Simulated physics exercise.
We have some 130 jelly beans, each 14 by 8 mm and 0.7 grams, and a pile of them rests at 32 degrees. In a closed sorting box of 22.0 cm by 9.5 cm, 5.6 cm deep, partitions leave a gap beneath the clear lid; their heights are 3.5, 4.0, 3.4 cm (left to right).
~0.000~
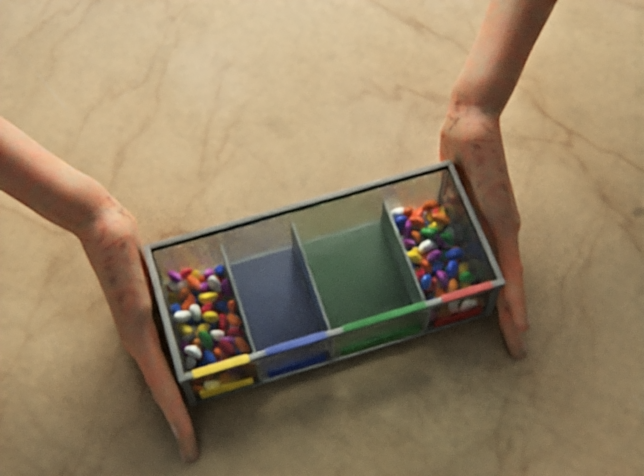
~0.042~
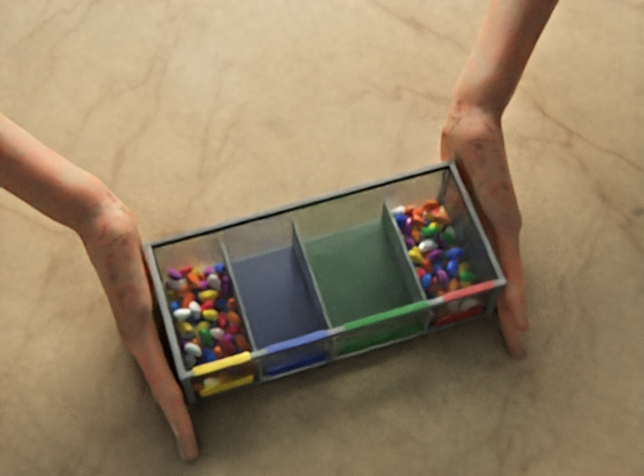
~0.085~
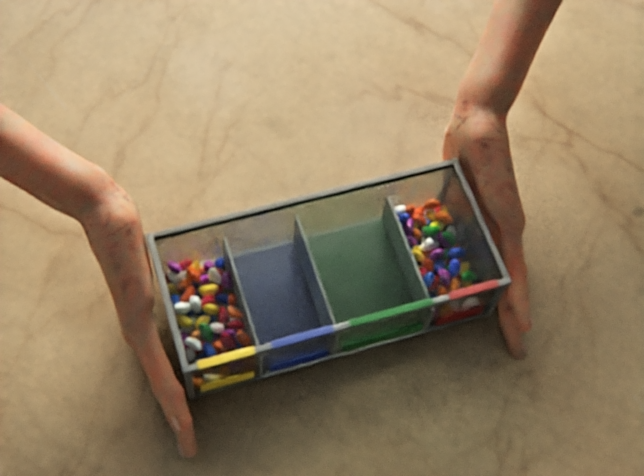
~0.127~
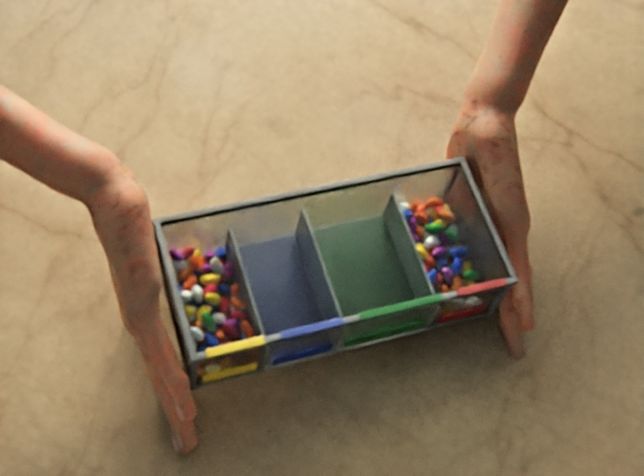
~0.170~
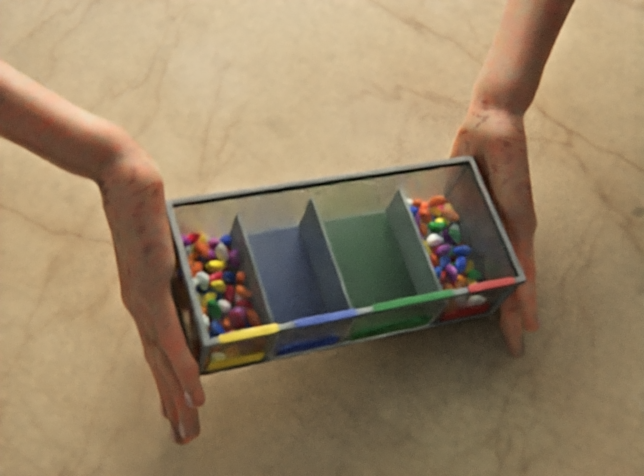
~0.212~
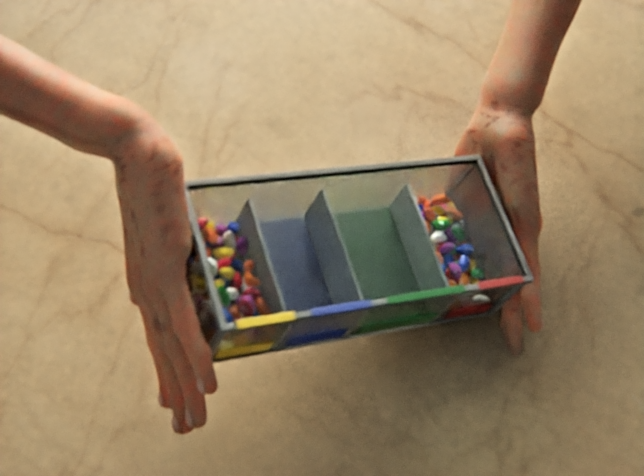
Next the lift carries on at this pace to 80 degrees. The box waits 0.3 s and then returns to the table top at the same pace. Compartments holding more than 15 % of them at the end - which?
Red compartment yes, blue compartment no, green compartment no, yellow compartment yes.
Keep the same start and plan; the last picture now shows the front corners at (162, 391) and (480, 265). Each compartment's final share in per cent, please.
In the end red holds 30 %, blue holds 0 %, green holds 10 % and yellow holds 60 %.
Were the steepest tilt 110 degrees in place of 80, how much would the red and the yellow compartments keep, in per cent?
Red: 95, yellow: 0 (per cent).
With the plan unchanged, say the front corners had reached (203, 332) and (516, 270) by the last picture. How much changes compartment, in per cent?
Then about 15 per cent.
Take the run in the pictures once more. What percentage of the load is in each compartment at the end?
Going by colour, red ends with 60, blue with 5, green with 0 and yellow with 30.
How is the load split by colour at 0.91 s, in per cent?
Red 50, blue 10, green 5, yellow 35.
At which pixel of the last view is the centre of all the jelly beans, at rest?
Est. centre at rest: (430, 277) px.
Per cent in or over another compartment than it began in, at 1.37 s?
Around 20 percent.
After 0.91 s, tilt 80 degrees; red 50 %, blue 10 %, green 5 %, yellow 35 %.
Then, at 1.37 s, tilt 43 degrees; red 60 %, blue 5 %, yellow 30 %.
After 1.91 s, tilt 0 degrees; red 60 %, blue 5 %, yellow 30 %.
By 2.3 s all is still; red 60 %, blue 5 %, green 0 %, yellow 30 %.
